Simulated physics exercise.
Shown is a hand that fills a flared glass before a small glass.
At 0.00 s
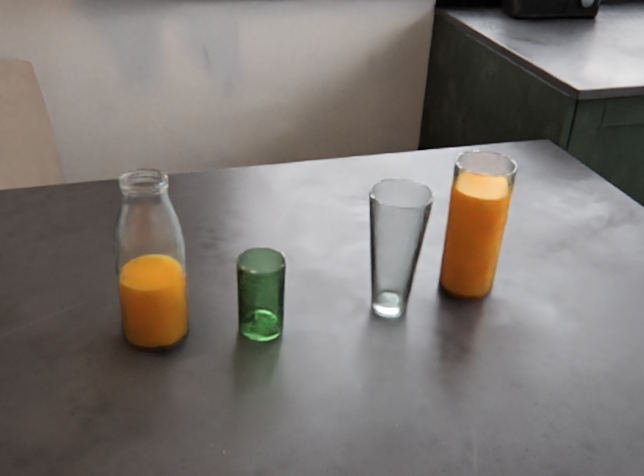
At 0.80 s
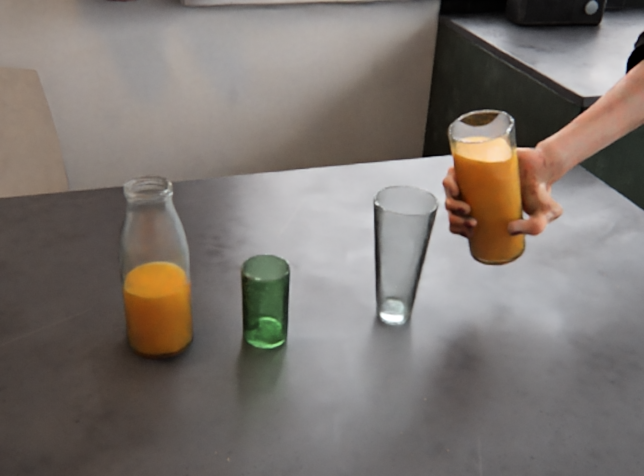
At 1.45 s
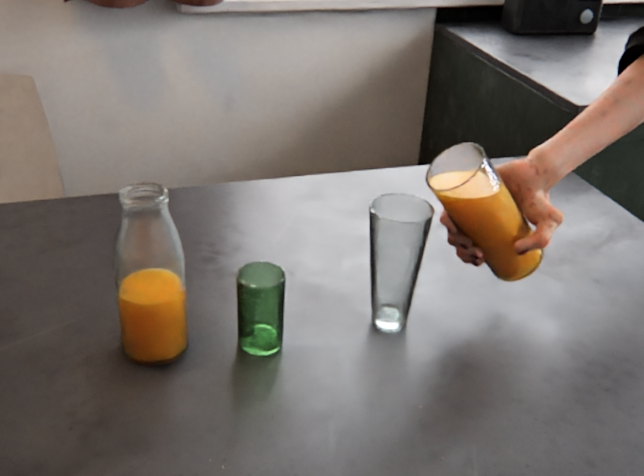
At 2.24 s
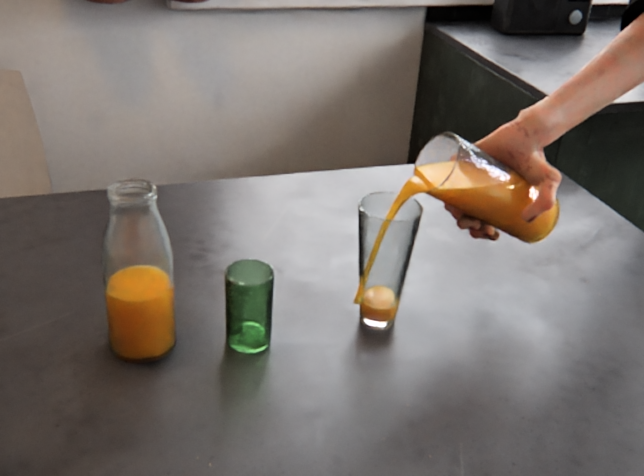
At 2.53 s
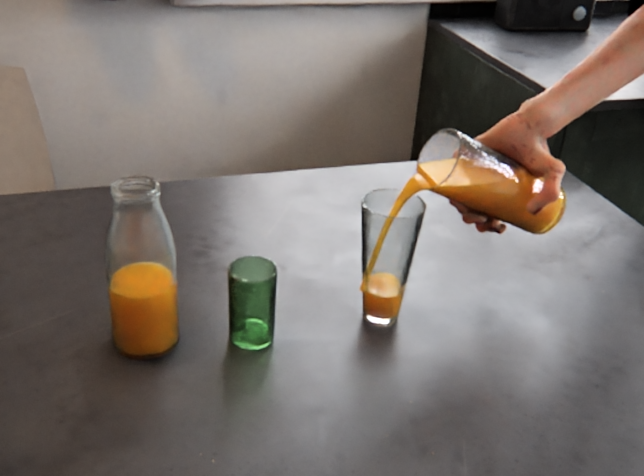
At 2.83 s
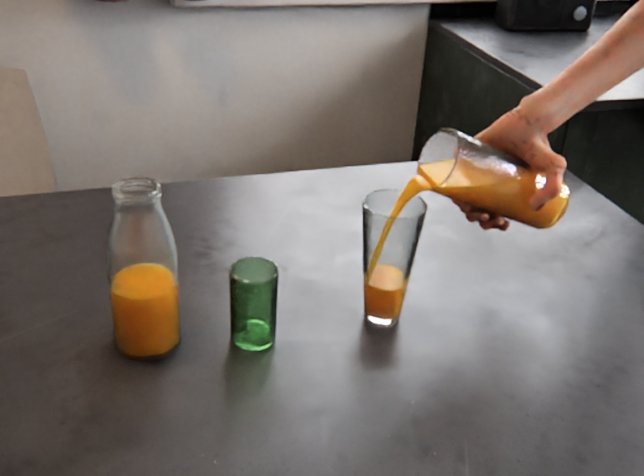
A hand reaches in from the right over a dark grey tabletop, seen from slightly above, with a pale wall behind. A bottle of orange liquid stands at left, then an empty green glass, a clear flared glass and a tall glass of orange liquid. The hand lifts the tall glass, tilts it leftward and pours a stream into the flared glass, as the view shifts slightly.
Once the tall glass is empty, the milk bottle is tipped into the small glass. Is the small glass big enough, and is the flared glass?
The small glass is too small; the flared glass is too small.
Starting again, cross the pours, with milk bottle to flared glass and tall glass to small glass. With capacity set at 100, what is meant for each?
About 80 and 290 per cent.
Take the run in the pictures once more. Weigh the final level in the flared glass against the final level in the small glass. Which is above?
The flared glass on the right.
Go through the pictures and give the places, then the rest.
The first picture shows both stand on the top; tall glass (475, 225) about three quarters full; milk bottle (150, 257) about a third full; flared glass (396, 248) empty; small glass (262, 292) empty.
The second picture shows the hand lifts the tall glass; tall glass about three quarters full, surface at (484, 149); flared glass (400, 255) empty.
In the third picture, the tall glass is brought over; tall glass (486, 214) tipped 40° with all of its load; flared glass (396, 262) empty.
In the fourth picture, a stream runs into the flared glass; tall glass (487, 190) tipped 60° with nearly all of its load; flared glass nearly empty, surface at (380, 298).
In the fifth picture, a stream runs into the flared glass; tall glass (491, 183) tipped 65° with nearly all of its load; small glass (253, 301) empty.
In the sixth picture, a stream runs into the flared glass; tall glass (493, 181) tipped 65° with nearly all of its load; milk bottle about a third full, surface at (144, 281); flared glass about a third full, surface at (386, 279); small glass (254, 301) empty.
After 5.6 s, the flared glass is about three quarters full.
After 9.5 s, the flared glass is full to the brim and has run over.
After 17.7 s, the small glass is full to the brim and has run over; the flared glass is full to the brim and has run over.
